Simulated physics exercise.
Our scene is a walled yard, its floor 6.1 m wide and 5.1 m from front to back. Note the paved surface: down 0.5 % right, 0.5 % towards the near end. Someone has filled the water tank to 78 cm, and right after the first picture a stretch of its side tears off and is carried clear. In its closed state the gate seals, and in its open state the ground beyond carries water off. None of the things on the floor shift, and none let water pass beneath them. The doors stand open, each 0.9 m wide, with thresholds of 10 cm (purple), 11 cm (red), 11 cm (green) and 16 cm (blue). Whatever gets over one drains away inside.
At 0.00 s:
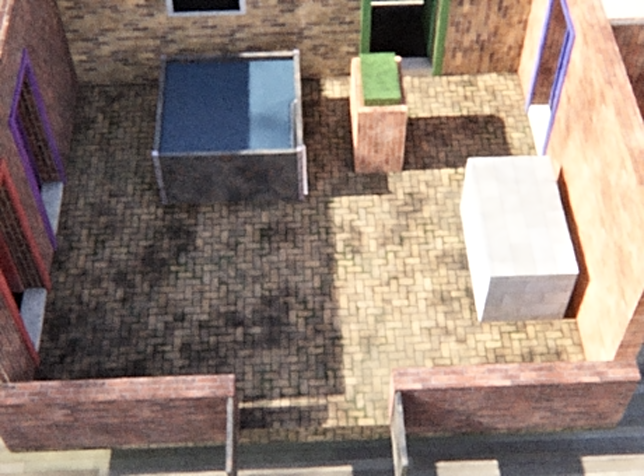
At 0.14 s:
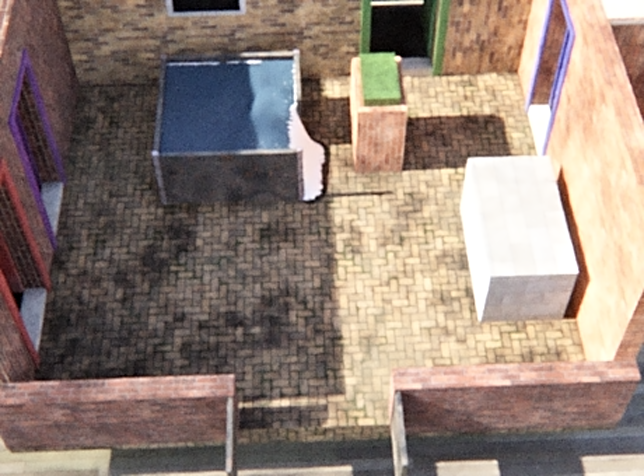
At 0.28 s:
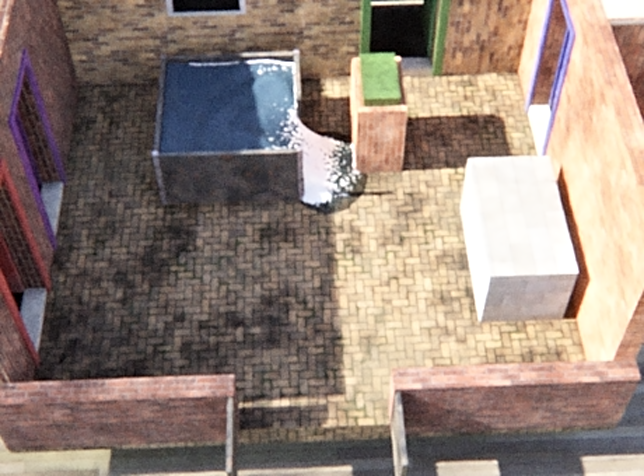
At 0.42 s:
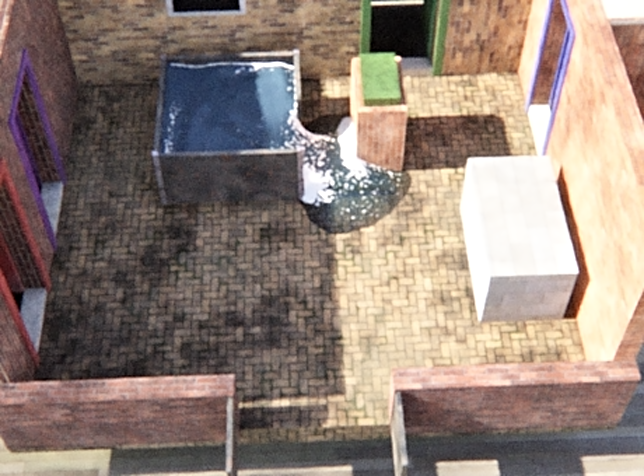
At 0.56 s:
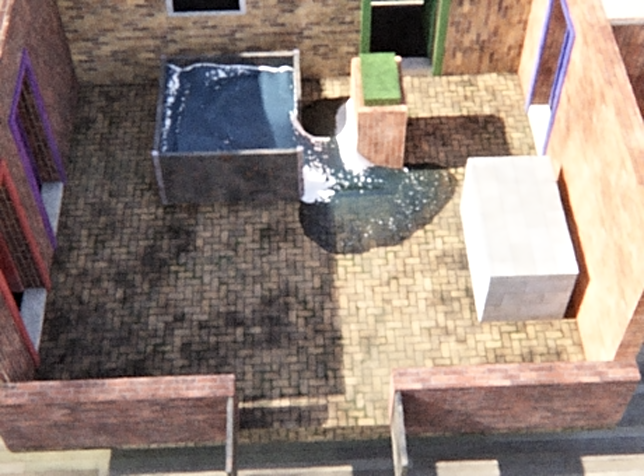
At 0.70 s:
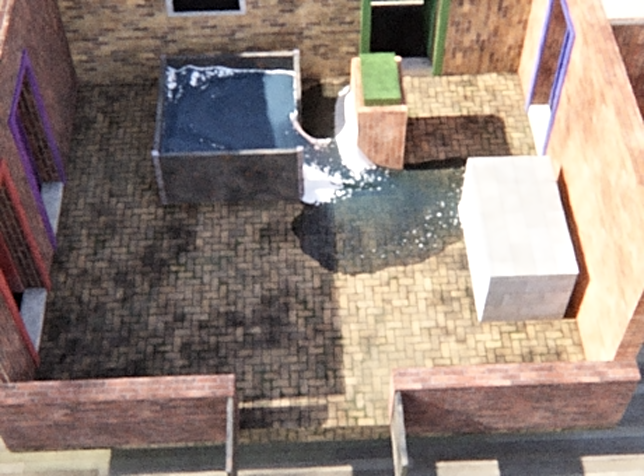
A walled brick yard held a tank of still water, then part of its right side gave way and water poured out, splashed against a grass-topped brick pillar and spread across to a pale block.
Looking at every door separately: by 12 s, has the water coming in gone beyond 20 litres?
Purple door - it has not. Red door - it has not. Green door - it has not. Blue door - it has not.
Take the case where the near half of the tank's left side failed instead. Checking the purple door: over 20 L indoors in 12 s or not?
Then the purple door ends up out of bounds.
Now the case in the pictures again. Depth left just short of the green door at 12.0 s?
I'd put it near 6.5 cm.
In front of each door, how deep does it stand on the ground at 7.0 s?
Depths in cm: Purple 2, red 9, green 8, blue 7.
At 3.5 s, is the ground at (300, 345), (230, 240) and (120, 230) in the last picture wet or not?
Listed in sequence, the spots are drenched, bone dry and bone dry.
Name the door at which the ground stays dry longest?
I'd say the red one.
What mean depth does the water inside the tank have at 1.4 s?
It averages close to 48 centimetres.
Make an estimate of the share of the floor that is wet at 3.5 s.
Wet share: Near 65 percent.
After 1.4 s water covers 30 % of the floor and is deepest (54 cm) near (348, 167); purple door not reached, red door not reached, green door 9 cm at the sill, 0 L in, blue door 4 cm at the sill, 0 L in.
After 2.2 s water covers 45 % of the floor and is deepest (37 cm) near (348, 167); purple door not reached, red door not reached, green door 8 cm at the sill, 1 L in, blue door 11 cm at the sill, 0 L in.
After 3.5 s water covers 65 % of the floor and is deepest (28 cm) near (348, 167); purple door not reached, red door not reached, green door 6 cm at the sill, 2 L in, blue door 11 cm at the sill, 0 L in.
After 7.0 s water covers 95 % of the floor and is deepest (15 cm) near (417, 402); purple door 2 cm at the sill, 0 L in, red door 9 cm at the sill, 0 L in, green door 8 cm at the sill, 2 L in, blue door 7 cm at the sill, 0 L in.
After 12.0 s water covers 95 % of the floor and is deepest (10 cm) near (464, 278); purple door 6 cm at the sill, 0 L in, red door 5 cm at the sill, 0 L in, green door 7 cm at the sill, 2 L in, blue door 6 cm at the sill, 0 L in.
